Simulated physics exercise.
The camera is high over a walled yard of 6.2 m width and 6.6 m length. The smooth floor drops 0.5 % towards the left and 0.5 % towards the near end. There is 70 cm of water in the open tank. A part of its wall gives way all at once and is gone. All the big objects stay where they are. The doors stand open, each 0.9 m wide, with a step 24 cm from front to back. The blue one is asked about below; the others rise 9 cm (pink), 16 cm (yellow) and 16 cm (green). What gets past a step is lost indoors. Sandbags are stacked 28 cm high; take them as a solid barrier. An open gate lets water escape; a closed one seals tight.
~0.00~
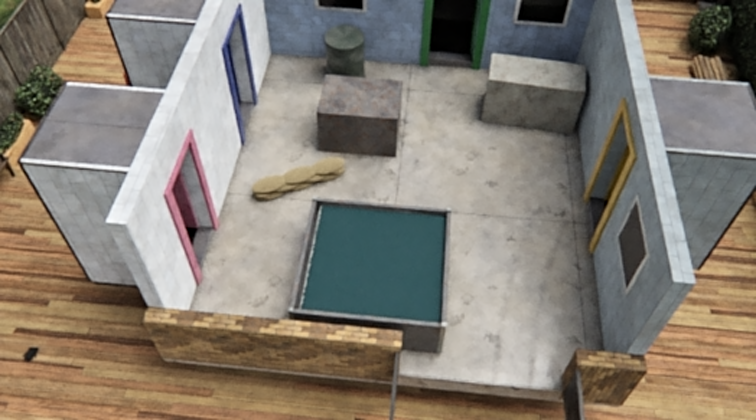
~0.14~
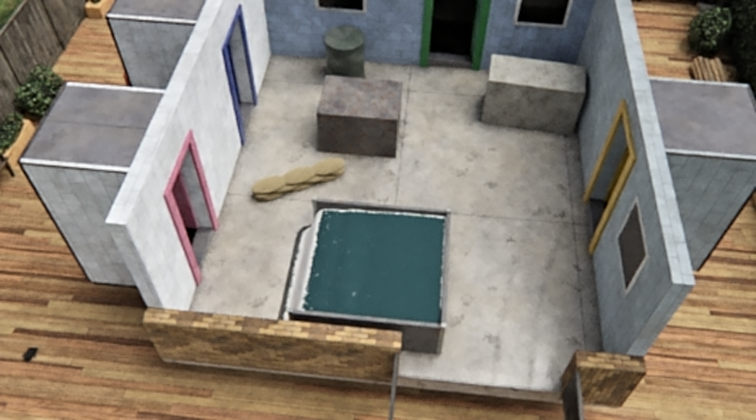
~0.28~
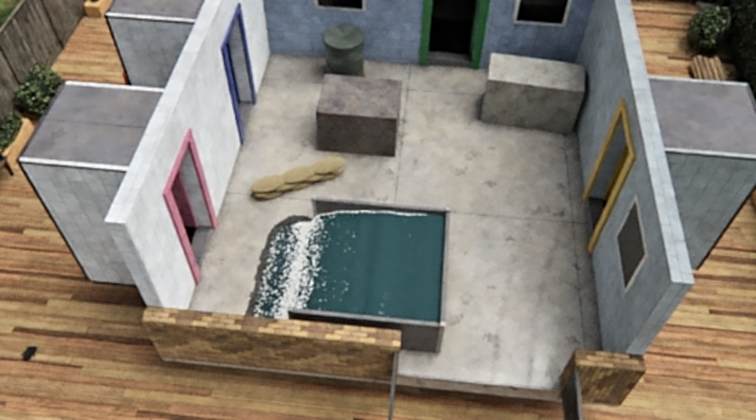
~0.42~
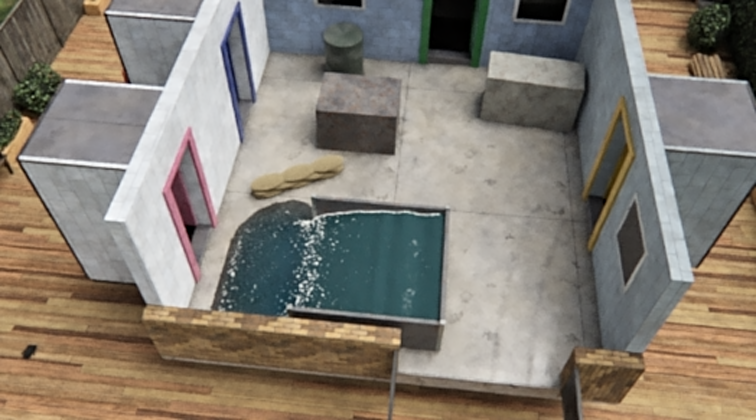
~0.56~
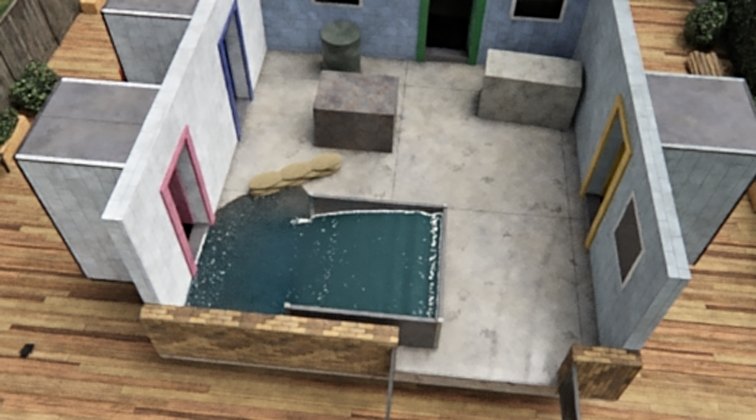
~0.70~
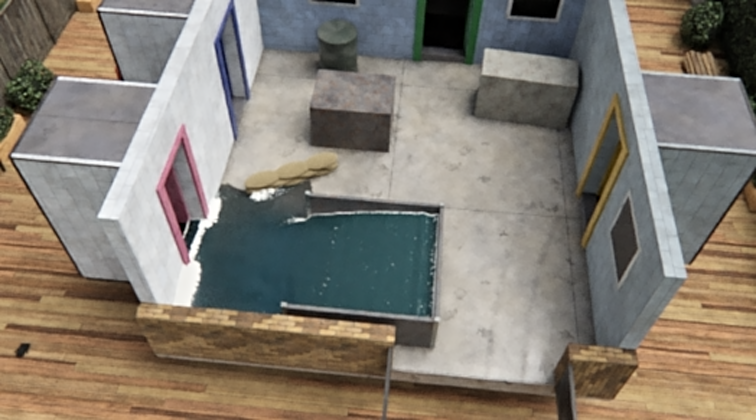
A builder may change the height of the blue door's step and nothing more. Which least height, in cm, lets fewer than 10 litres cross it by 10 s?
Close to 6.5 cm is just enough.
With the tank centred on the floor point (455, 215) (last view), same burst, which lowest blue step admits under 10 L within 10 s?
About 9.0 cm.
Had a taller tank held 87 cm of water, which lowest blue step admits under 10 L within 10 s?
About 8.5 cm.
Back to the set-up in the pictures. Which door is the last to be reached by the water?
It is the yellow one.
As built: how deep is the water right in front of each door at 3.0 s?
Depths in cm: Pink 28, yellow 0, blue 7, green 0.
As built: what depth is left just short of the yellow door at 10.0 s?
About 4.5 cm.
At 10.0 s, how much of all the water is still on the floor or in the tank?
Some 70 per cent remains.
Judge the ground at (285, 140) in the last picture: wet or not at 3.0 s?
It is wet.
After 1.4 s water covers 20 % of the floor, deepest (55 cm) near (174, 333); it has not reached the blue door.
After 3.0 s water covers 35 % of the floor, deepest (30 cm) near (216, 200); 7 cm at the blue door, 0 litres in over its 10 cm step.
After 10.0 s water covers 95 % of the floor, deepest (13 cm) near (205, 234); 8 cm at the blue door, 1 litre in over its 10 cm step.
At the blue door as built, the water arrived by 1.5 s and peaked near 10 cm at 7.0 s.
With a step of 5.5 cm, 19 litres would have come in within the 10 s; with 7.5 cm, 6 litres. So under 10 litres takes about 6.5 cm.
